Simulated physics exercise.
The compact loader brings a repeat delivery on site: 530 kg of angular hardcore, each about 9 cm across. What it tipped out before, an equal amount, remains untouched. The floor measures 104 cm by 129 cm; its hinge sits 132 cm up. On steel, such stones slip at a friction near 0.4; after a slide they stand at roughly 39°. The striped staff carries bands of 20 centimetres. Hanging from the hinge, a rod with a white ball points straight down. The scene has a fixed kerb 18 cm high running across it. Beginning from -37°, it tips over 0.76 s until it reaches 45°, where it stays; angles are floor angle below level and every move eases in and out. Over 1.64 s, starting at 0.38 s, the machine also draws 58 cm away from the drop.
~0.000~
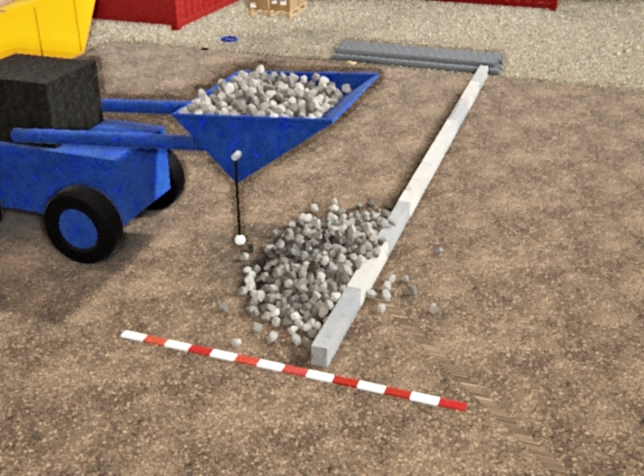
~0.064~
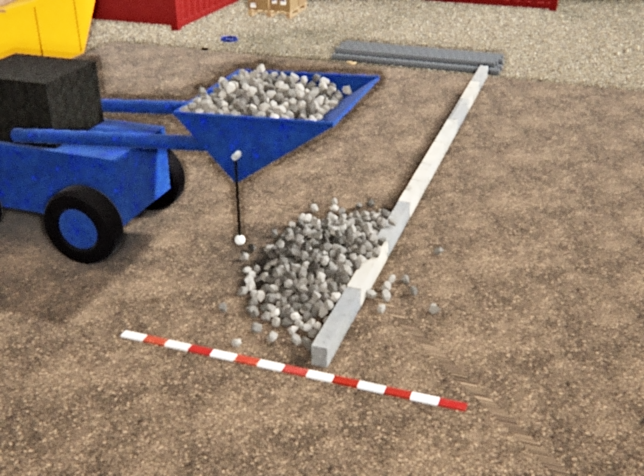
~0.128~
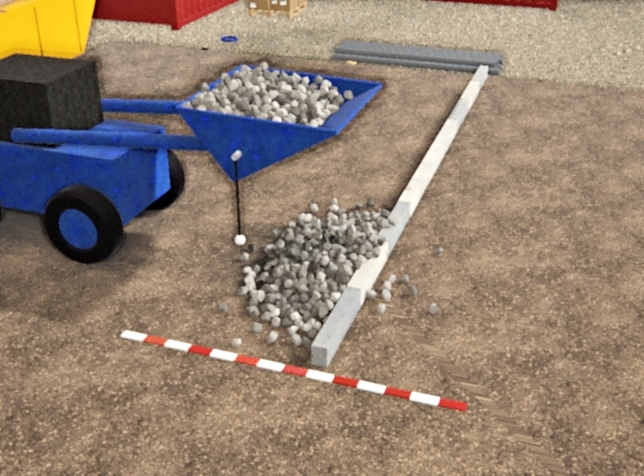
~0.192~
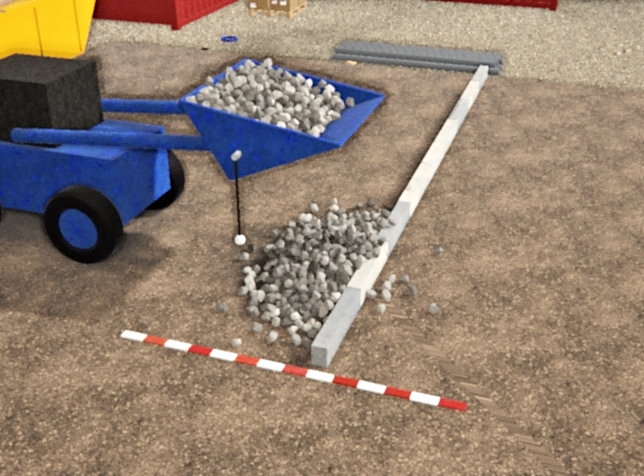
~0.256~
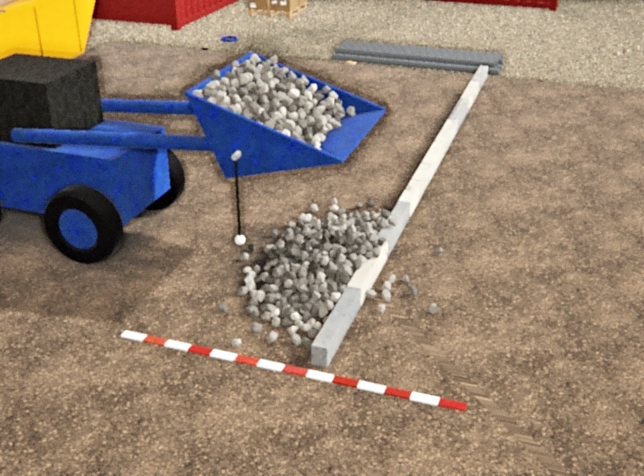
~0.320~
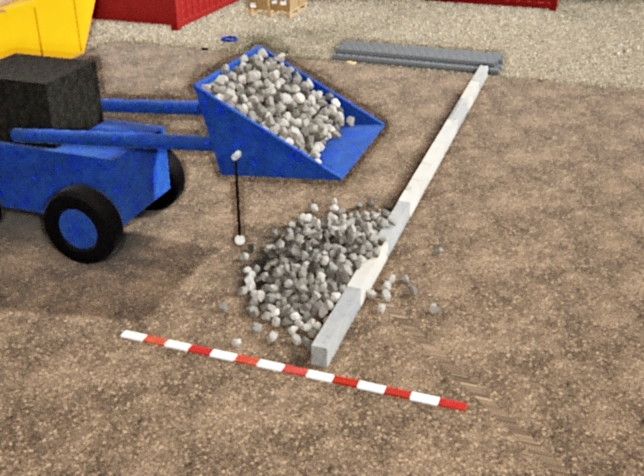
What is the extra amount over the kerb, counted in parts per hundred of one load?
Close to 16 parts in a hundred.
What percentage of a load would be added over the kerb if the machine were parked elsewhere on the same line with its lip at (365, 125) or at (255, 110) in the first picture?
Some 50 percent first and 0 percent second.
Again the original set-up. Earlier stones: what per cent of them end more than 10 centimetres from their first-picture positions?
Close to 5 per cent.
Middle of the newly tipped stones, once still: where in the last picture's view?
Centre at roughly (329, 248).
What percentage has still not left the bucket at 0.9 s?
It holds some 70 percent.
After 0.6 s the floor is at 32°; in per cent of one load, 100 in the bucket, 98 on this side of the kerb, 2 over the kerb; the foremost stones are at (405, 287).
After 0.9 s the floor is at 45°; in per cent of one load, 71 in the bucket, 128 on this side of the kerb, 2 over the kerb; the foremost stones are at (405, 287).
After 2.5 s the floor is at 45°; in per cent of one load, 0 in the bucket, 183 on this side of the kerb, 17 over the kerb; the foremost stones are at (506, 286).
After 5.3 s the floor is at 45°; in per cent of one load, 0 in the bucket, 183 on this side of the kerb, 17 over the kerb; the foremost stones are at (506, 286). Net gain over the kerb, 16.
